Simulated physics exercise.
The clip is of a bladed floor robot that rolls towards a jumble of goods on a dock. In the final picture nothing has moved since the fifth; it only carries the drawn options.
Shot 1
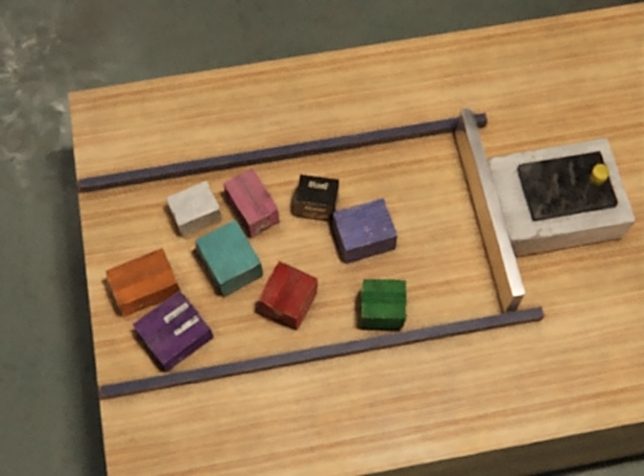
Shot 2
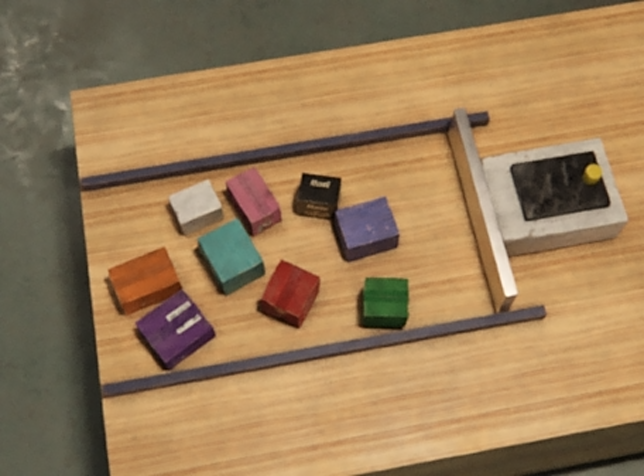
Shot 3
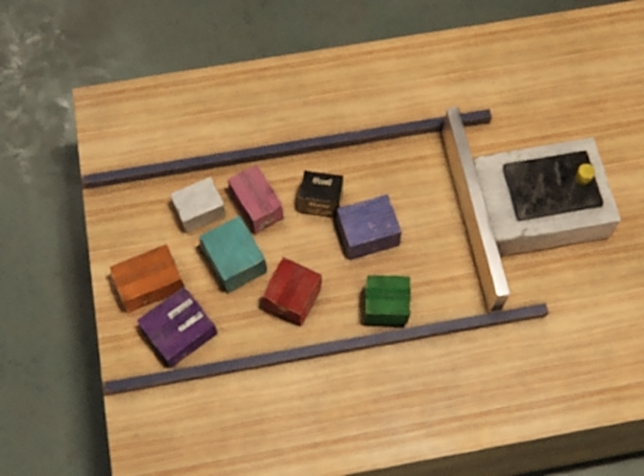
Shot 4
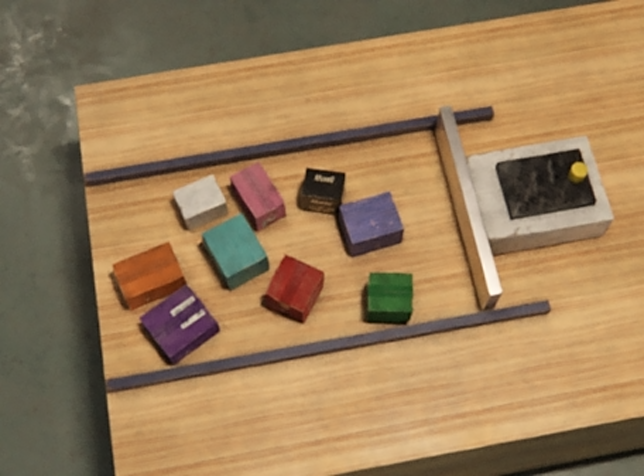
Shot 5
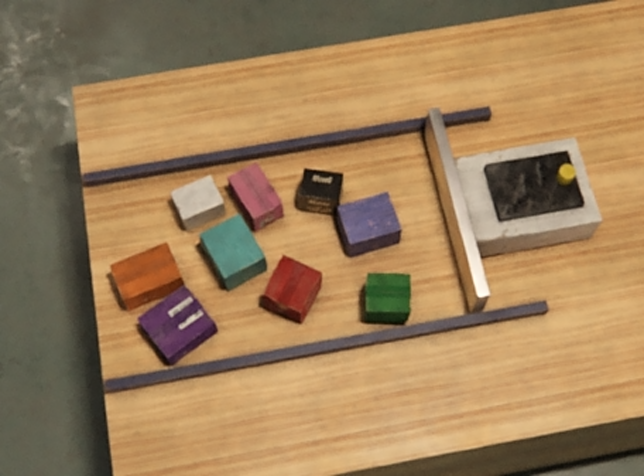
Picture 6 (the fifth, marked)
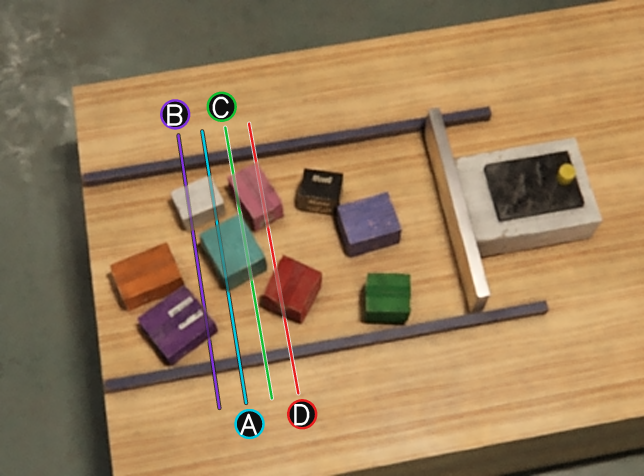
A bladed robot rolls slowly left toward scattered colourful boxes, which stay still on the dock.
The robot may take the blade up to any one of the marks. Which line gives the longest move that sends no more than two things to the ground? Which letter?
Line B.
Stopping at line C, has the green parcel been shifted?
By then, yes.
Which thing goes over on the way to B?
It is the orange box.
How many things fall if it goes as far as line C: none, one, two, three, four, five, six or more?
In all, none.
On the copy, A at (223, 259); B at (198, 264); C at (247, 255); D at (272, 251).
On B. First, robot (435, 202); green parcel (352, 307); blue crate (331, 230).
Then, robot (340, 218); orange box (131, 285); purple parcel (167, 331).
Finally, robot (270, 230); orange box over the edge; white crate (89, 207); one fallen.
By contrast, A is within the limit but short; C is within the limit but short; D is within the limit but short.
